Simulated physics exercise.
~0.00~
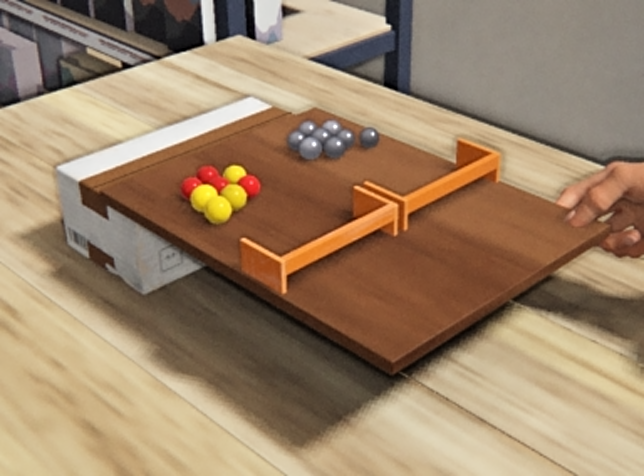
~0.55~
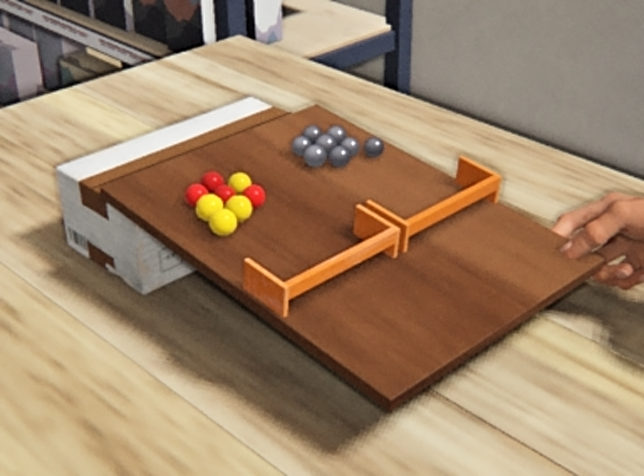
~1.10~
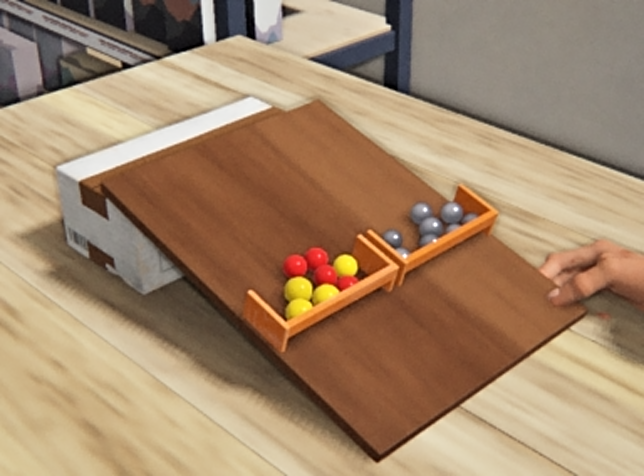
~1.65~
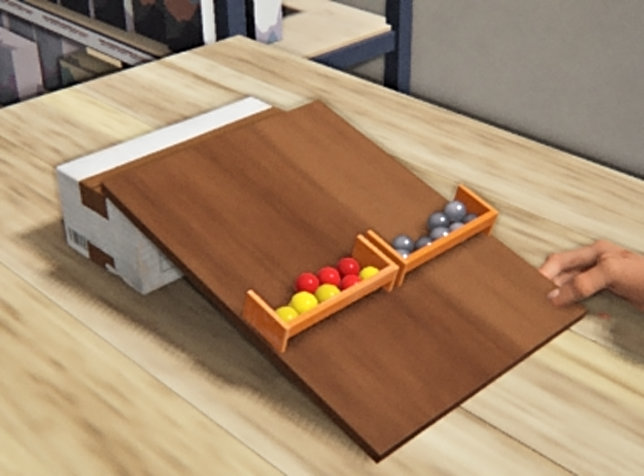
A hand lowered one end of a brown board propped on a box, and two clusters of small balls, one red and yellow, the other gray, rolled down the slope and ended up gathered behind separate orange barriers.
